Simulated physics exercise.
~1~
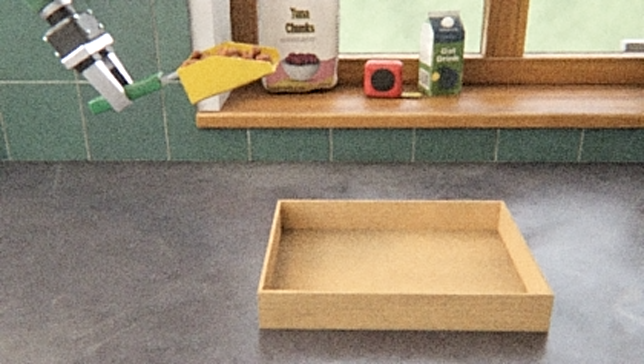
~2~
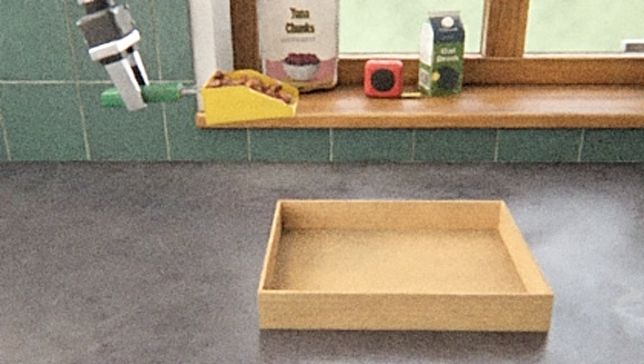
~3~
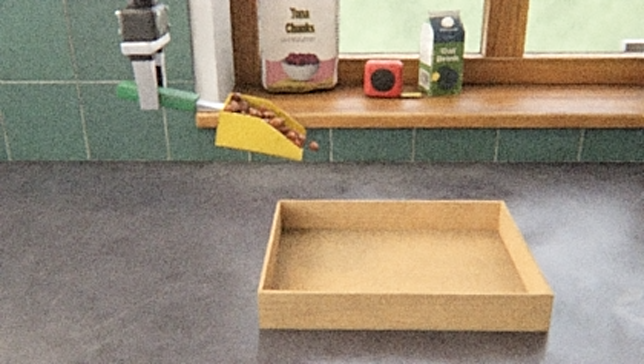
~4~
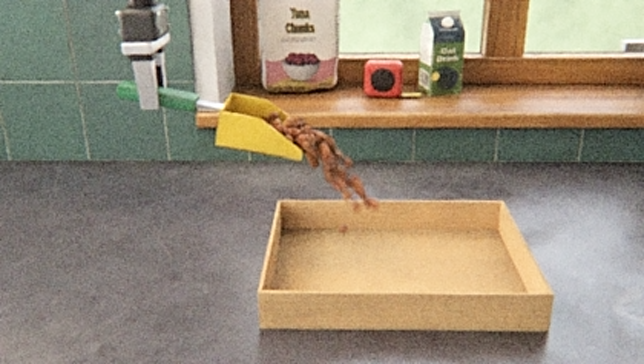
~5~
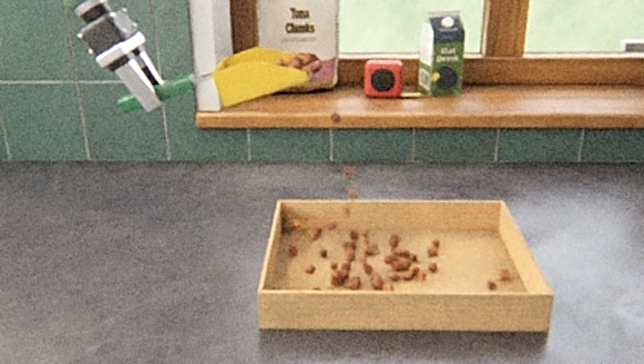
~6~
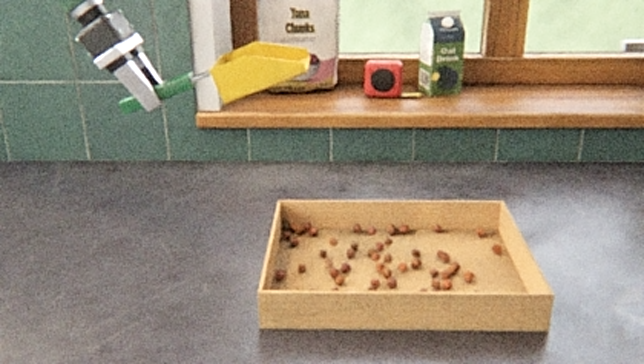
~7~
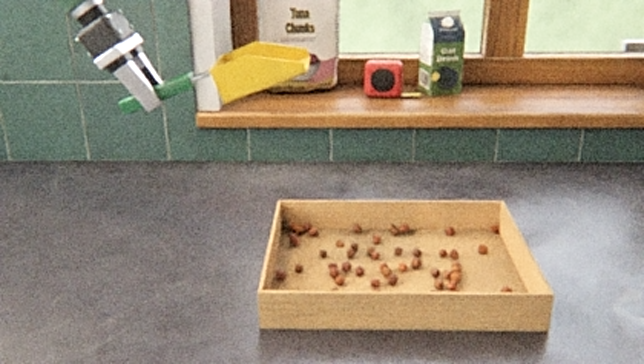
The clip opens with a robot gripper holding a yellow scoop of hazelnuts by its green handle, in front of a windowsill with a bag and a carton, while an empty shallow tray sits on the dark counter. The gripper moves the scoop to the right and down, tipping its open front forward. A stream of nuts slides over the lip and pours into the tray. The scoop then lifts and tilts back as the last falling nuts drop and scatter. It ends held still above, with most of the nuts spread across the tray.
